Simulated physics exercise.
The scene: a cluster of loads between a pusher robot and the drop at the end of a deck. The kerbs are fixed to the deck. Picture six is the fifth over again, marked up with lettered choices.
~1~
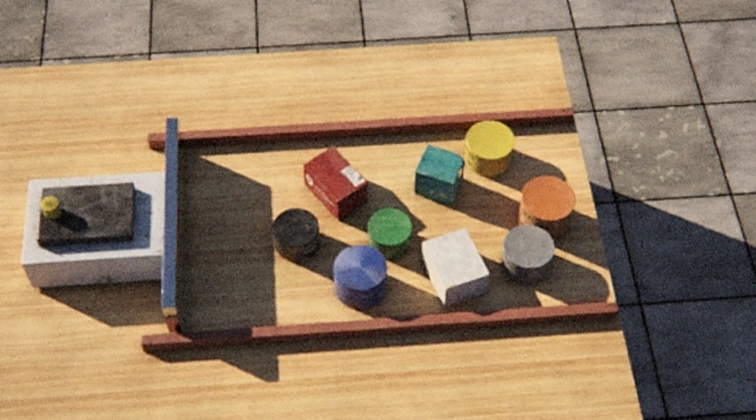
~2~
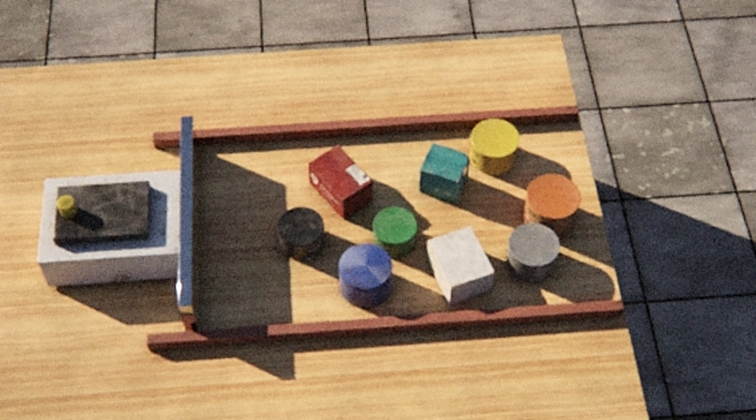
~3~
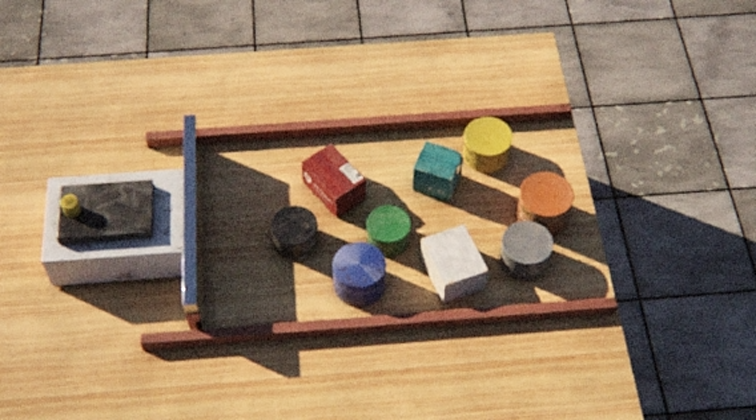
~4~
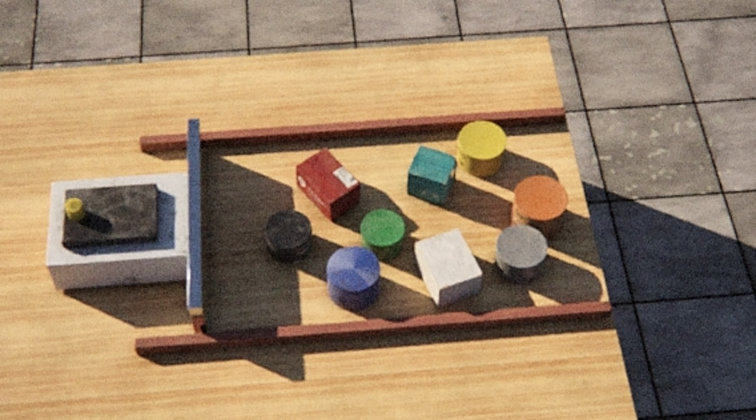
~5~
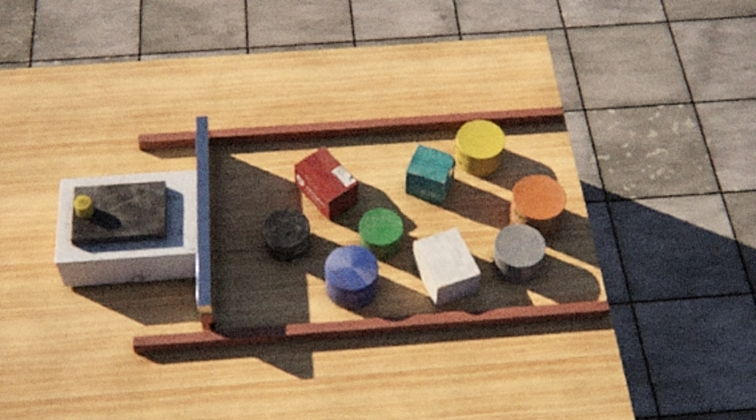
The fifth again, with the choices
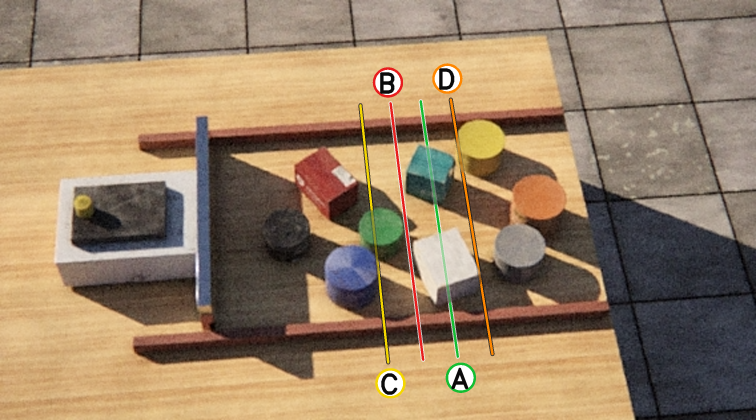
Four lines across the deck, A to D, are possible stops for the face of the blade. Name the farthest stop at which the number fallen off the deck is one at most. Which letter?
As far as mark D.
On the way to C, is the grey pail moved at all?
No.
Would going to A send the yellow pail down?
No.
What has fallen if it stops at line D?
The grey pail goes over.
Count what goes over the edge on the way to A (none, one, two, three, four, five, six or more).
The count is none.
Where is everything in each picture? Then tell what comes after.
Red parcel (336, 183); black pail (296, 236); blue canister (360, 277), in the first frame.
Robot (110, 211); grey pail (532, 253), in the second frame.
Robot (114, 210); yellow pail (487, 145), in the third frame.
Robot (118, 214); orange pail (538, 209), in the fourth frame.
Robot (127, 211); red parcel (327, 184); black pail (287, 236); blue canister (352, 277), in the fifth frame.
On the marked copy, A at (438, 220); B at (406, 222); C at (373, 225); D at (470, 218).
With D. Early on, robot (224, 204); red parcel (336, 184); black pail (332, 234).
Further on, robot (320, 197); grey pail (529, 253); yellow pail (489, 142).
At the end, robot (394, 192); grey pail over the edge; orange pail (574, 201); one fallen.
As for the rest, A is within the limit but short; B is within the limit but short; C is within the limit but short.
